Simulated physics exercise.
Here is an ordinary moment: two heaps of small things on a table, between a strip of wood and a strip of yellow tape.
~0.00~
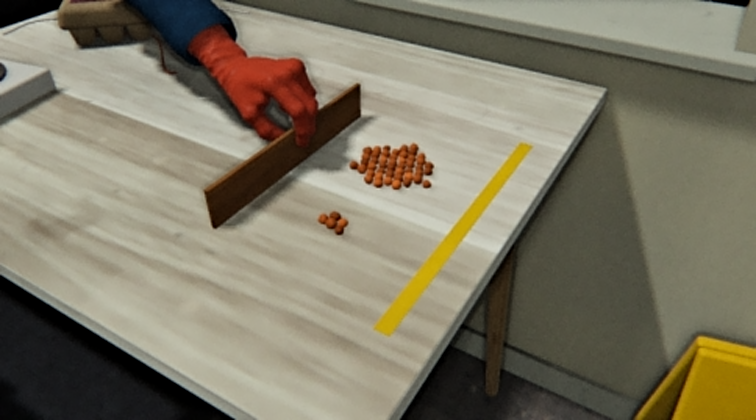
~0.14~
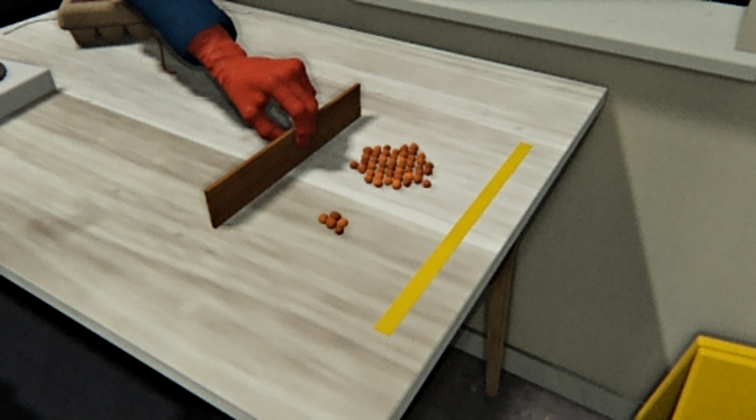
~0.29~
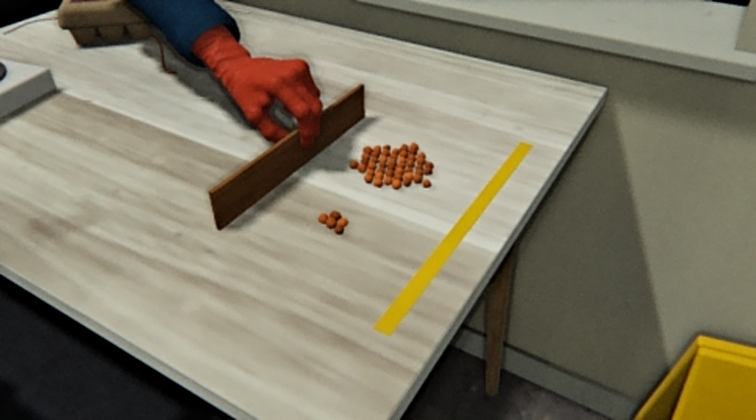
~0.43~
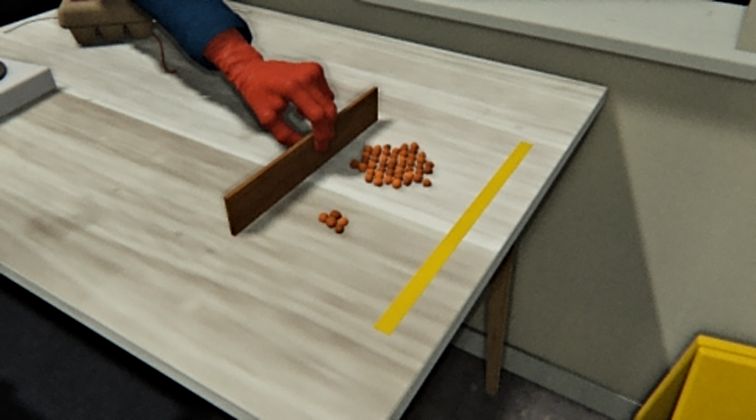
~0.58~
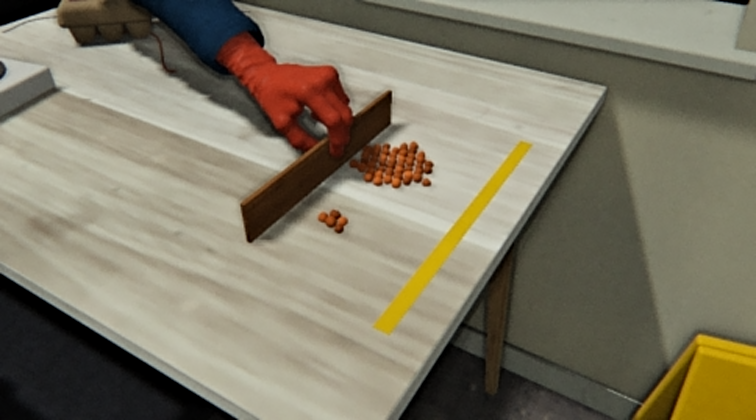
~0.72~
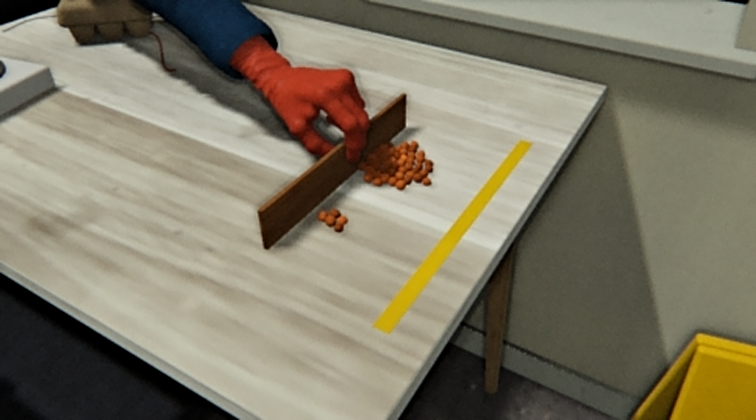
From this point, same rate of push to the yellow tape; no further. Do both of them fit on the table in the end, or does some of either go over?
The near batch fits on the table; the far batch has some go over.
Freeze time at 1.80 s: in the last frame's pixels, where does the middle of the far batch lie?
Its centre sits near (505, 206).
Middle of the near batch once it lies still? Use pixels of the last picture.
Around (459, 270) in the last picture.
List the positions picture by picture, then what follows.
Strip of wood at (222, 199), at rest; yellow tape at (522, 151), about two fingers from the edge; edge at (507, 241); near batch at (331, 224), a few coated peanuts; far batch at (393, 163), some coated peanuts, in the first frame.
Strip of wood at (223, 199), at rest; far batch at (393, 163), in the second frame.
Strip of wood at (227, 201); near batch at (332, 224), in the third frame.
Strip of wood at (242, 206); far batch at (393, 162), in the fourth frame.
Strip of wood at (258, 213); near batch at (331, 223), in the fifth frame.
Strip of wood at (275, 219); yellow tape at (521, 149); edge at (507, 238); near batch at (331, 222); far batch at (401, 164), about a third pushed along, in the sixth frame.
Around 1.25 s, strip of wood still moving, near (409, 165); near batch all on the table, its front near (375, 252); far batch all on the table, its front near (477, 197).
Around 1.80 s, strip of wood stopped at the yellow tape; near batch all on the table, its front near (463, 252); far batch about a quarter over the edge.
Around 2.08 s, strip of wood stopped at the yellow tape; near batch all on the table, its front near (470, 255); far batch about a third over the edge.
Finally (2.3 s), strip of wood stopped at the yellow tape; near batch all on the table, its front near (470, 255); far batch about a third over the edge.
